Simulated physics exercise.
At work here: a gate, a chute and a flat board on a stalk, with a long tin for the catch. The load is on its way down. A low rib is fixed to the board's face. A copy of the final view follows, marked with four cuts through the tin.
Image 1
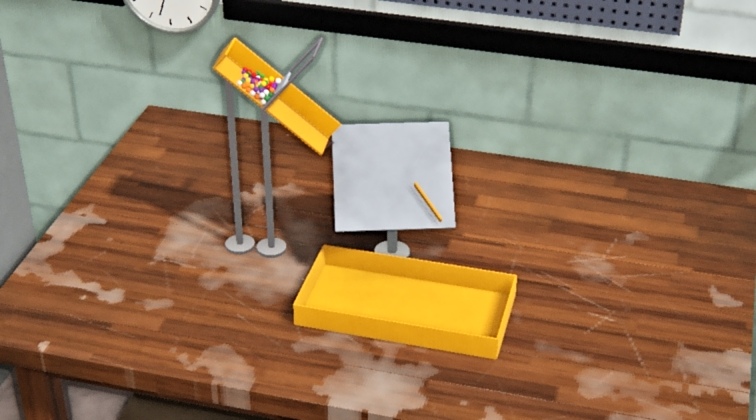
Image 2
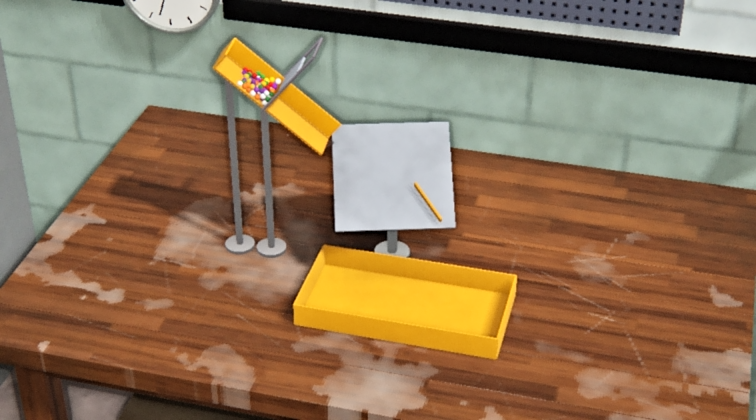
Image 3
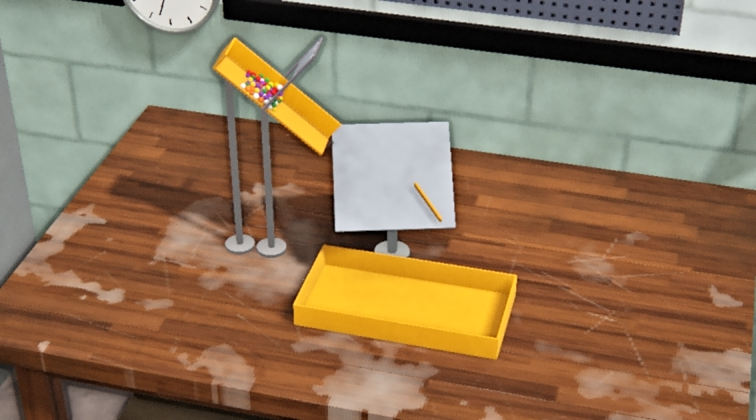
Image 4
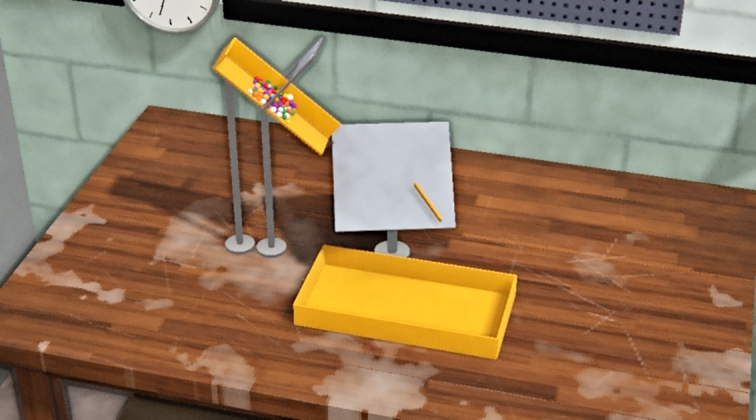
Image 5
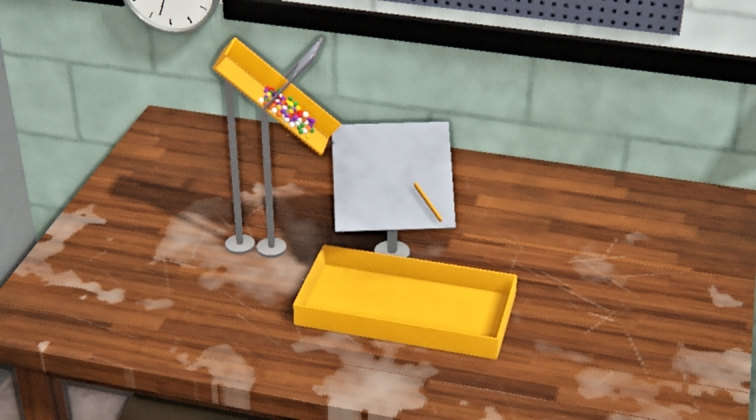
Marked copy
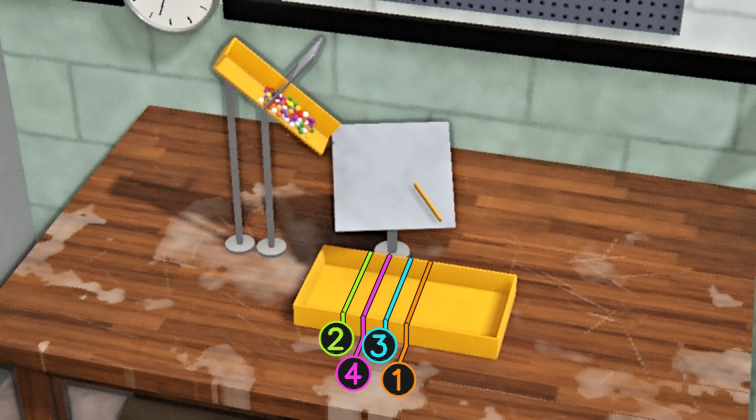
The footage shows a tilted yellow chute above a pale board and an empty yellow tin on a wooden table. A grey gate swings in the chute, and small multicoloured beads slide down it toward the right, nearing its lower end.
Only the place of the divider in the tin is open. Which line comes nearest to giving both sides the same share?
The best line is 1.
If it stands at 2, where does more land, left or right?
The right side.
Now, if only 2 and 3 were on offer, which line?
The answer is 3.
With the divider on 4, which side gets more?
The right side.
On the marked copy, line 1 crosses the front rim at (406, 323); line 2 crosses the front rim at (343, 313); line 3 crosses the front rim at (385, 320); line 4 crosses the front rim at (363, 316).
For line 1, of what is caught, about a third on the left of the divider, about two thirds on the right.
For line 2, of what is caught, none on the left of the divider, all on the right.
For line 3, of what is caught, a small part on the left of the divider, most on the right.
For line 4, of what is caught, a stray few on the left of the divider, nearly all on the right.
